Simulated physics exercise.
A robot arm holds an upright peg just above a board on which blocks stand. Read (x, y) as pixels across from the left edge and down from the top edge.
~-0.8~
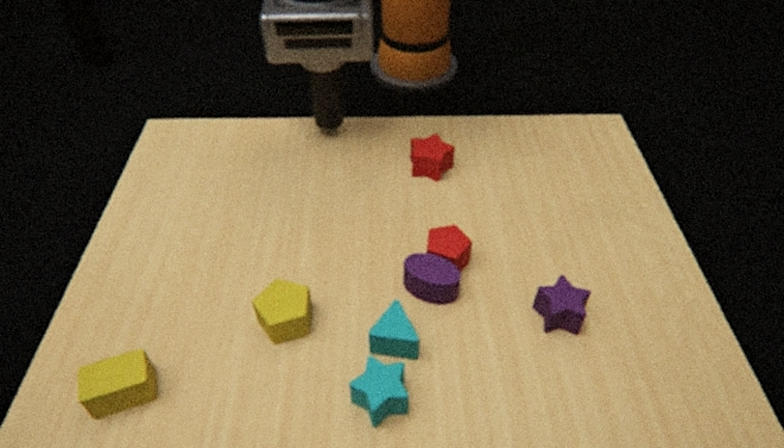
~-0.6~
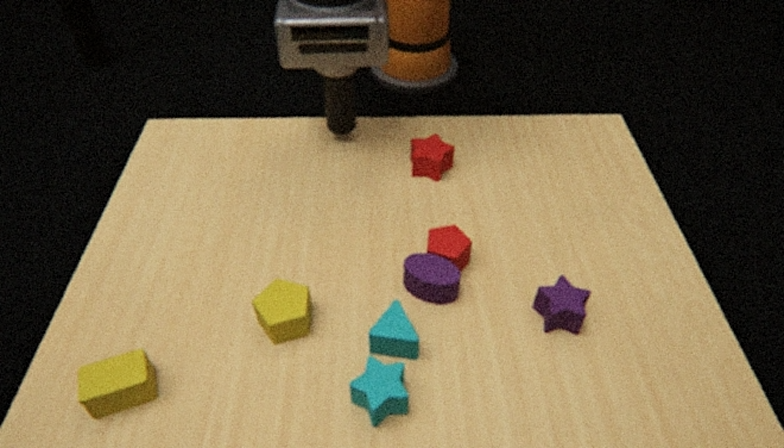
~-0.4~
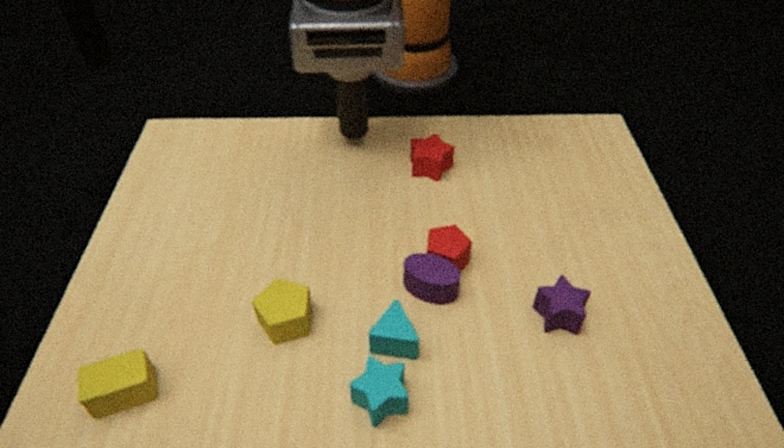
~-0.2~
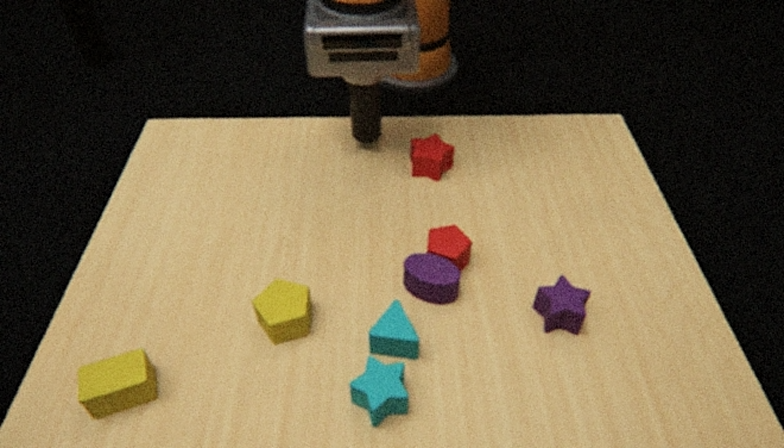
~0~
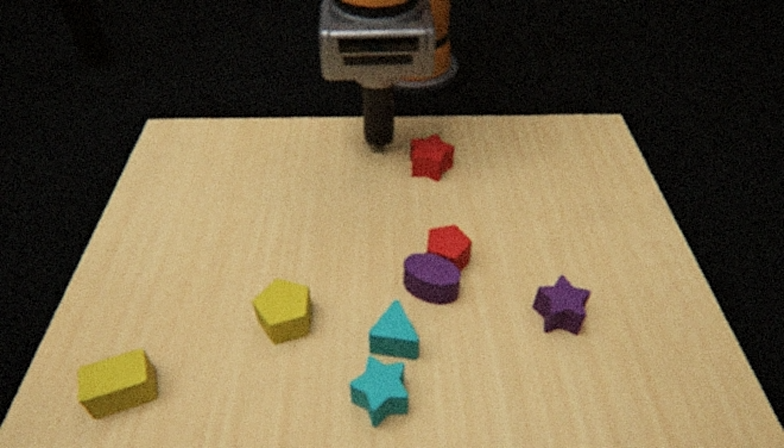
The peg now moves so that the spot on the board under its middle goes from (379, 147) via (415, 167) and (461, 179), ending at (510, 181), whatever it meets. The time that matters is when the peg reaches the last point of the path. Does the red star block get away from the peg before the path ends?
No, I don't think so.
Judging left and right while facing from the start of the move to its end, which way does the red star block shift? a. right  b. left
b: Left.
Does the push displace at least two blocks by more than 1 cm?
That would be a no.
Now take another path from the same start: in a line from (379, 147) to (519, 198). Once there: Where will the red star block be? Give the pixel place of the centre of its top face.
The middle of its top is at (522, 200).
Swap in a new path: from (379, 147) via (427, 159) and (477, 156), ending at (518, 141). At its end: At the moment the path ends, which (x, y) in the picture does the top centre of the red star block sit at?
Its top middle will sit at (473, 162).
The first path, step by step. One third of the way, peg at (417, 157); red star block at (449, 151), turned 15° clockwise.
Two thirds of the way, peg at (464, 169); red star block at (499, 161).
At the end, peg at (512, 170); red star block at (548, 162).
